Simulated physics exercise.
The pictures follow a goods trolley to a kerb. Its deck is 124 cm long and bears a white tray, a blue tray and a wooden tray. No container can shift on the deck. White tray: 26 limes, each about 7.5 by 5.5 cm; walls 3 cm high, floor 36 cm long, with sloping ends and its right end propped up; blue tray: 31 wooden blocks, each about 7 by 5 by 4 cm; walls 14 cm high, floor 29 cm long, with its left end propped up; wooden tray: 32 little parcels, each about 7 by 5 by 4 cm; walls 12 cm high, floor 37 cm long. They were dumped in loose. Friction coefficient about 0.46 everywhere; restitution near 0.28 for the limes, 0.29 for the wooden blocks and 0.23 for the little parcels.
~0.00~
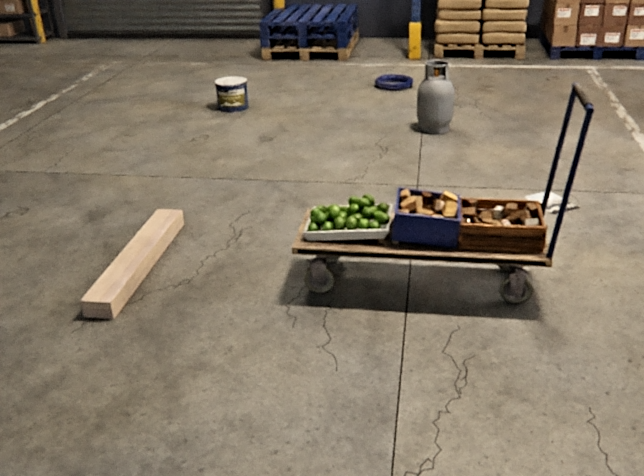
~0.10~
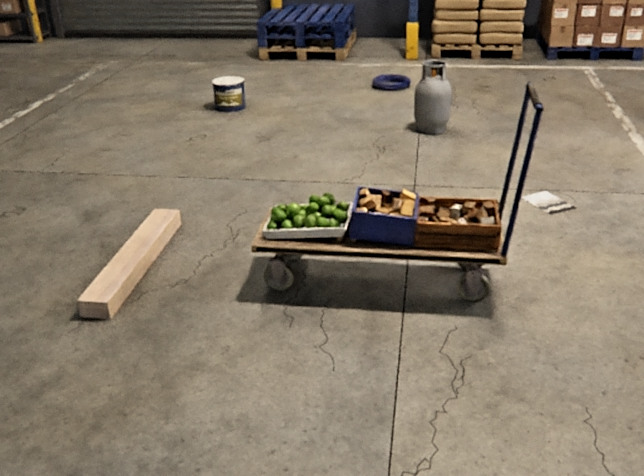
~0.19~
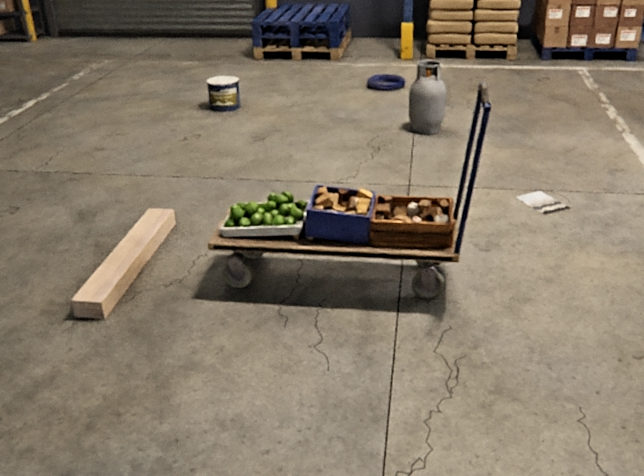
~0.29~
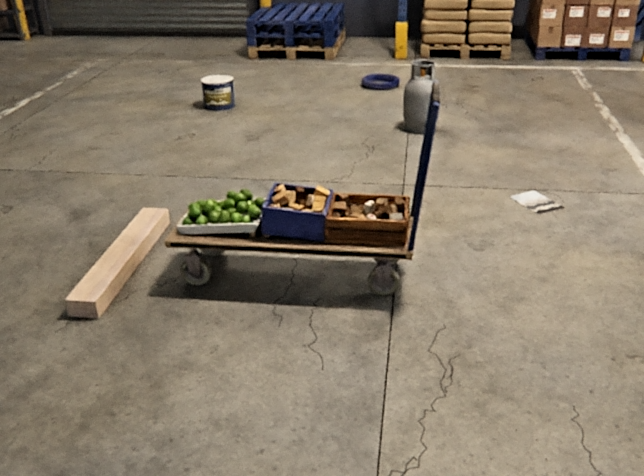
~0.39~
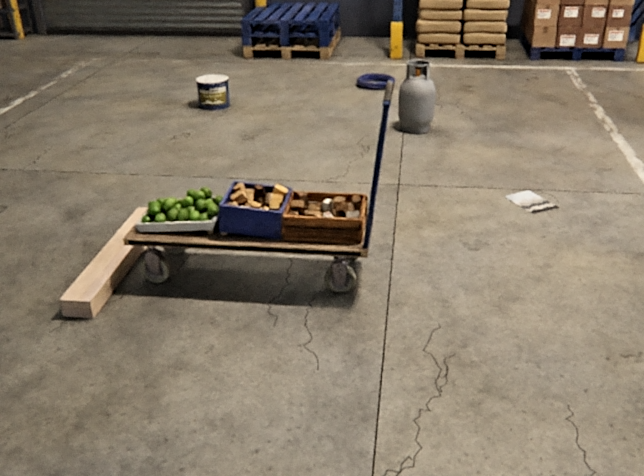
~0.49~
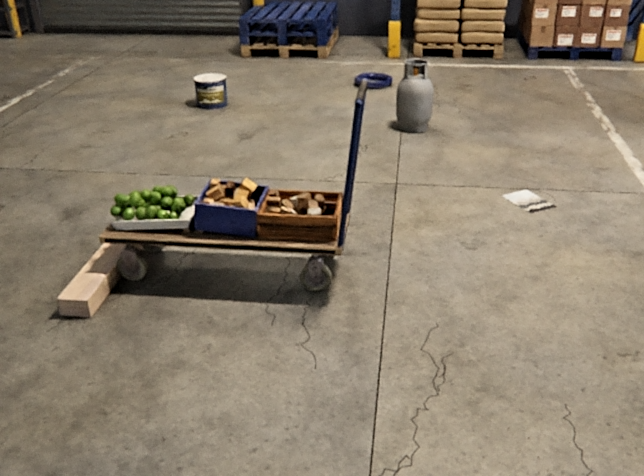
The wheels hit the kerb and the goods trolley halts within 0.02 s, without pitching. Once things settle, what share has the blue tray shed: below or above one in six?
Less than a sixth of the wooden blocks leave the blue tray.
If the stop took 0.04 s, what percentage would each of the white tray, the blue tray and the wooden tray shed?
Then white tray 40, blue tray 0, wooden tray 0 per cent.
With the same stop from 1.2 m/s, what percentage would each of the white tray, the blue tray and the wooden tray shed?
In that case white tray 20, blue tray 0, wooden tray 0 per cent.
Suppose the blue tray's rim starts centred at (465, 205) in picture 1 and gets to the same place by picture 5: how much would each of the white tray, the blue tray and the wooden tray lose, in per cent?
In that case white tray 50, blue tray 0, wooden tray 0 per cent.
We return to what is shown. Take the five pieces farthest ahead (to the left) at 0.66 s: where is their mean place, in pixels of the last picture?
Near (95, 199).
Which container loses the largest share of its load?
It is the white tray.
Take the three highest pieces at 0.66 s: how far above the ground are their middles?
About 50 cm.
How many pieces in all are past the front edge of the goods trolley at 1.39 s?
Some 12 pieces.
After 0.54 s, 5 of 26 out of the white tray, 0 of 31 out of the blue tray and 0 of 32 out of the wooden tray.
After 0.66 s, 10 of 26 out of the white tray, 0 of 31 out of the blue tray and 1 of 32 out of the wooden tray.
After 0.88 s, 12 of 26 out of the white tray, 0 of 31 out of the blue tray and 1 of 32 out of the wooden tray.
When it is over (at 1.39 s), 12 of 26 out of the white tray, 0 of 31 out of the blue tray and 1 of 32 out of the wooden tray. Asked share, 0 of 31, 0 per cent.
